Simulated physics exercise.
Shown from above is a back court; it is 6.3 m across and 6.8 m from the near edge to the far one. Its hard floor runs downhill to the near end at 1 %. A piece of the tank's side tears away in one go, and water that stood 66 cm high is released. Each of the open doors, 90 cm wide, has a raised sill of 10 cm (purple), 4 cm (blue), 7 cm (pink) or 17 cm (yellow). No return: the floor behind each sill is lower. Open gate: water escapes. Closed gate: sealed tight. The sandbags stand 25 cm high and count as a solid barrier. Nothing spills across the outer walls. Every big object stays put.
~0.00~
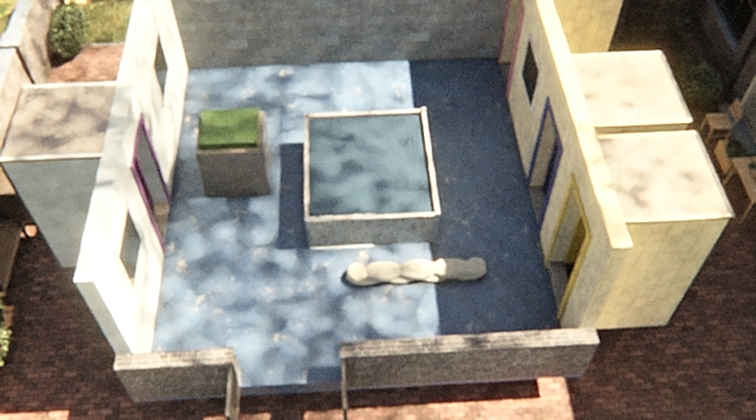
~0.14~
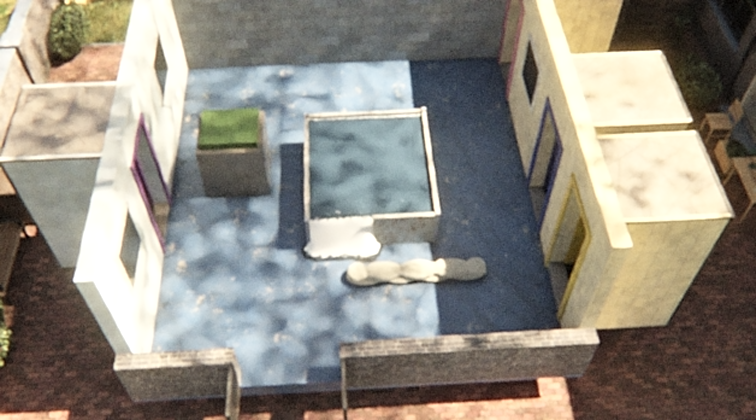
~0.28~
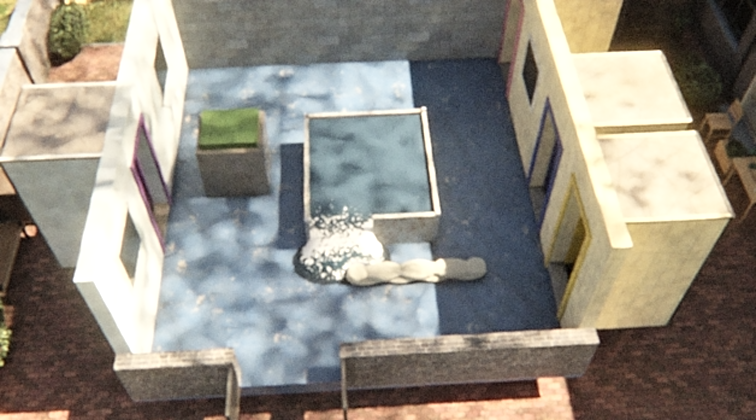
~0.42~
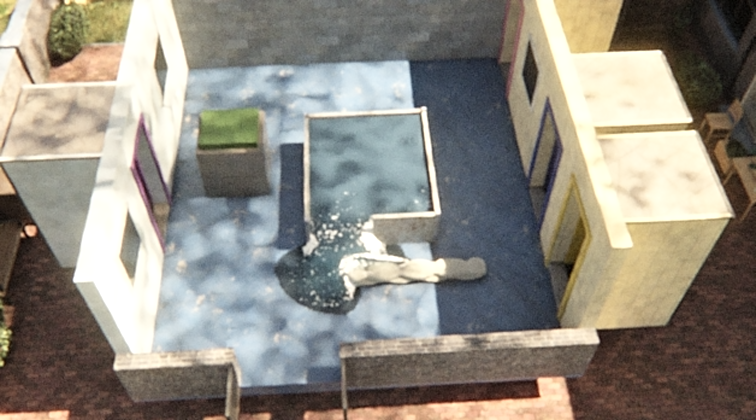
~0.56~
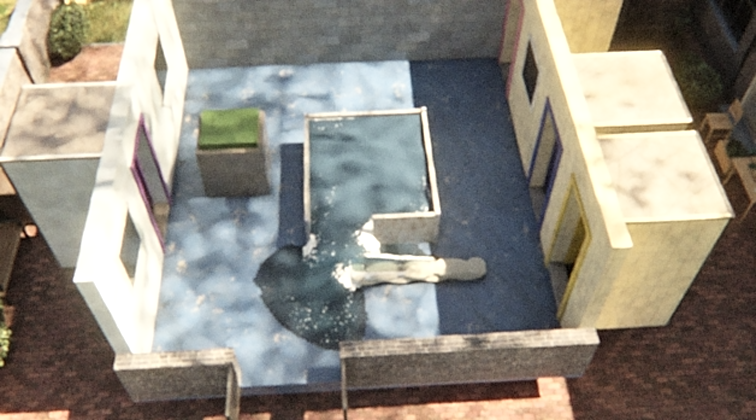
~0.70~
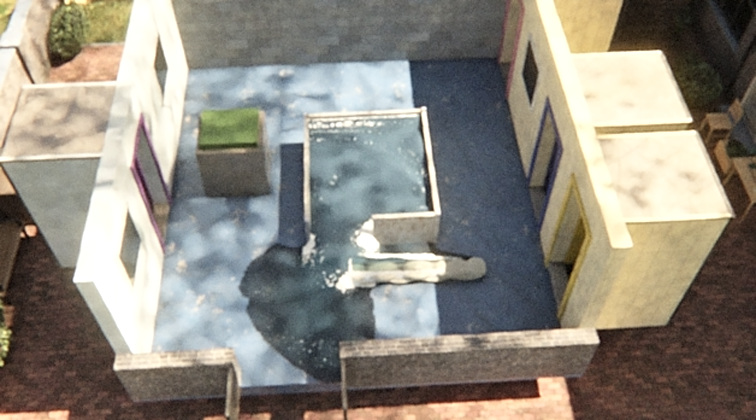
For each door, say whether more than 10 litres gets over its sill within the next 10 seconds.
My guess is the purple door lets through less than the limit; my guess is the blue door lets through more than the limit; my guess is the pink door lets through less than the limit; my guess is the yellow door lets through less than the limit.
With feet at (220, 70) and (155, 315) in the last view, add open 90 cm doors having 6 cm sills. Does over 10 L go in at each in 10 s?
Door 1: Limit not reached; door 2: Limit broken.
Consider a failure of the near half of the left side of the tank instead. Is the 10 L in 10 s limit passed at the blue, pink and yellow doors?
Then blue would come out on the low side, pink on the low side and yellow on the low side.
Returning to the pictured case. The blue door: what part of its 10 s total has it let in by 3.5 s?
Some 30 per cent by then.
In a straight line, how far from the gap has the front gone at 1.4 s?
3.4 m.
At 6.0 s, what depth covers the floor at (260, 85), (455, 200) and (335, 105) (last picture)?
Spot one 0 cm, spot two 2 cm, spot three 0 cm.
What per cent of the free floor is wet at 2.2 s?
Wet share: About 30 %.
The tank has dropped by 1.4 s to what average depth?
Roughly 48 centimetres.
After 1.4 s water covers 25 % of the floor and is deepest (44 cm) near (348, 265); purple door not reached, blue door not reached, pink door not reached, yellow door not reached.
After 2.2 s water covers 30 % of the floor and is deepest (40 cm) near (148, 377); purple door not reached, blue door 7 cm at the sill, 7 L in, pink door not reached, yellow door 5 cm at the sill, 0 L in.
After 3.5 s water covers 45 % of the floor and is deepest (30 cm) near (359, 265); purple door 5 cm at the sill, 0 L in, blue door 6 cm at the sill, 13 L in, pink door not reached, yellow door 9 cm at the sill, 0 L in.
After 6.0 s water covers 65 % of the floor and is deepest (19 cm) near (359, 265); purple door 4 cm at the sill, 0 L in, blue door 8 cm at the sill, 29 L in, pink door not reached, yellow door 10 cm at the sill, 0 L in.
After 10.0 s water covers 90 % of the floor and is deepest (12 cm) near (359, 265); purple door 3 cm at the sill, 0 L in, blue door 5 cm at the sill, 45 L in, pink door 3 cm at the sill, 0 L in, yellow door 5 cm at the sill, 0 L in.
